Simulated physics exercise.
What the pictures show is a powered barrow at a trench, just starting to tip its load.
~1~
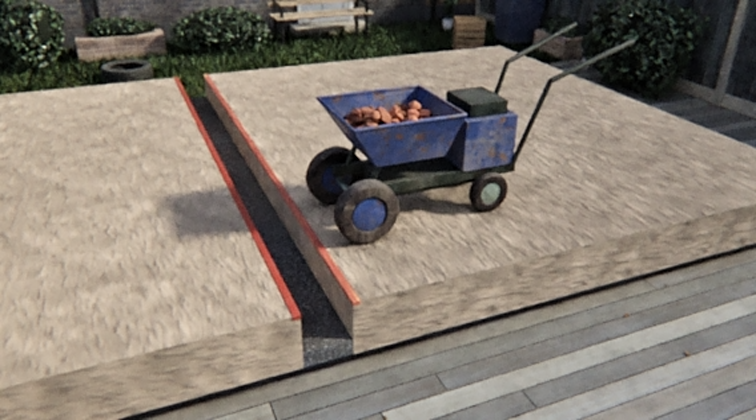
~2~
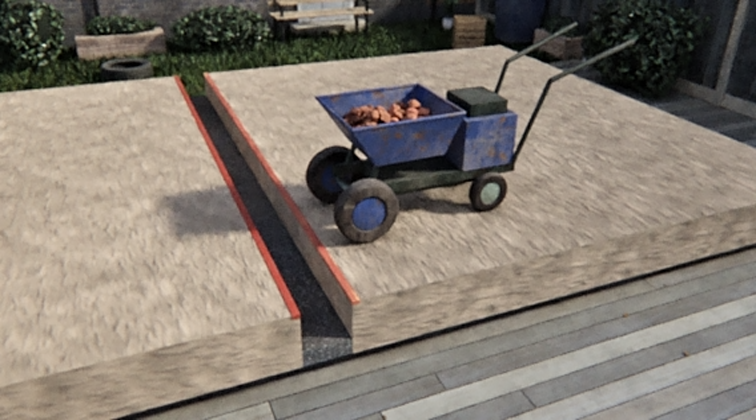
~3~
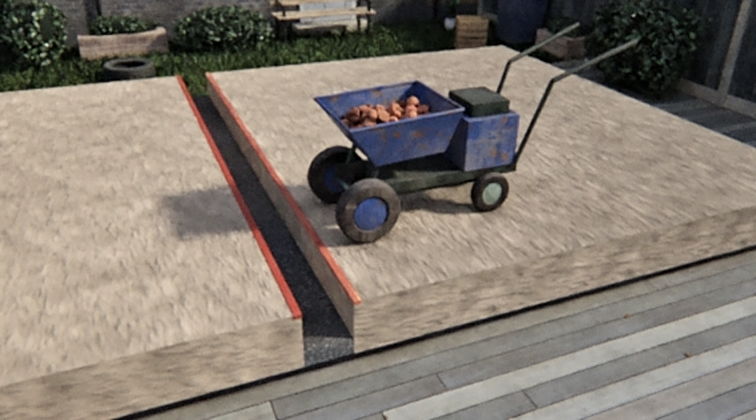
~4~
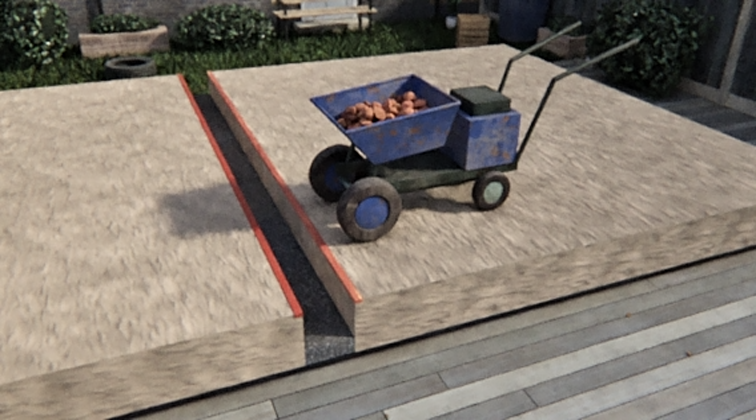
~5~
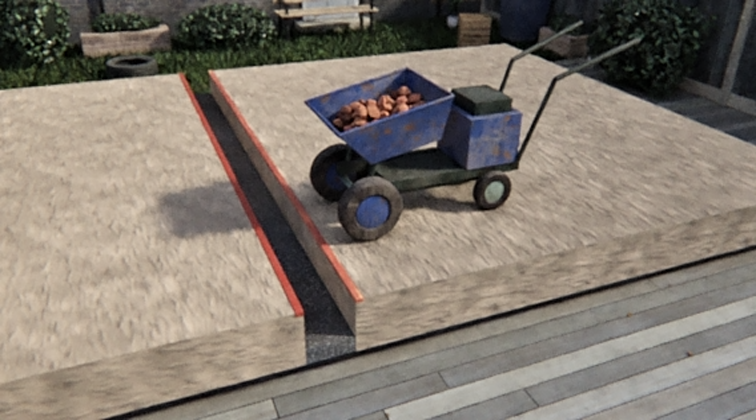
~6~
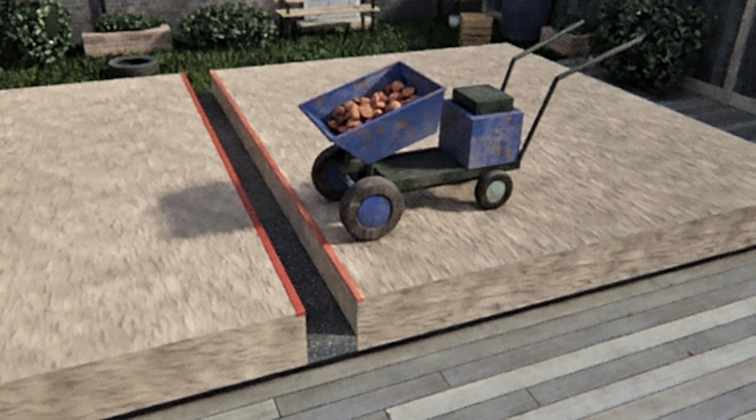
A large pale, rough-topped platform, split by a narrow dark trench with red-orange edges, fills a yard beside grey wooden decking, seen from above at an angle, with bushes and a bench behind. A blue, rust-marked powered barrow with dark wheels stands right of the trench, its skip holding reddish-brown lumps. The skip, level at first, gradually tilts left towards the trench, while the view shifts very slightly.
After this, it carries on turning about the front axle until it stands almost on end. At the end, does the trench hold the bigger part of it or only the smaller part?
The greater part of the load will drop clear of the trench.
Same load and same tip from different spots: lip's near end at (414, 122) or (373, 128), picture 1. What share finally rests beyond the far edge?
Position 1 near 0 %, position 2 near 40 %.
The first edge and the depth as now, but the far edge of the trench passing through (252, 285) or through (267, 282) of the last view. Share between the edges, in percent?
The first try comes out at 80 percent and the second at 60 percent.
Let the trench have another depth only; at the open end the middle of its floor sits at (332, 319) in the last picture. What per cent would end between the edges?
About 20 %.
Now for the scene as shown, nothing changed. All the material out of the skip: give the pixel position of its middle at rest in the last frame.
Last view, resting centre - approx. (243, 235).
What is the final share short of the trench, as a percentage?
I'd estimate about 0 per cent of the load.
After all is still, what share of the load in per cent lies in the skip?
Some 0 in a hundred.
Soon after the last picture, skip tipped steeply; all in the skip.
A little later, skip tipped right over; nearly all in the skip; a small part beyond it; a stray few falling.
Later still, skip tipped right over; about a quarter in the skip; a small part in or heaped over the trench; most beyond it.
By the end, skip tipped right over; about a quarter in or heaped over the trench; most beyond it.
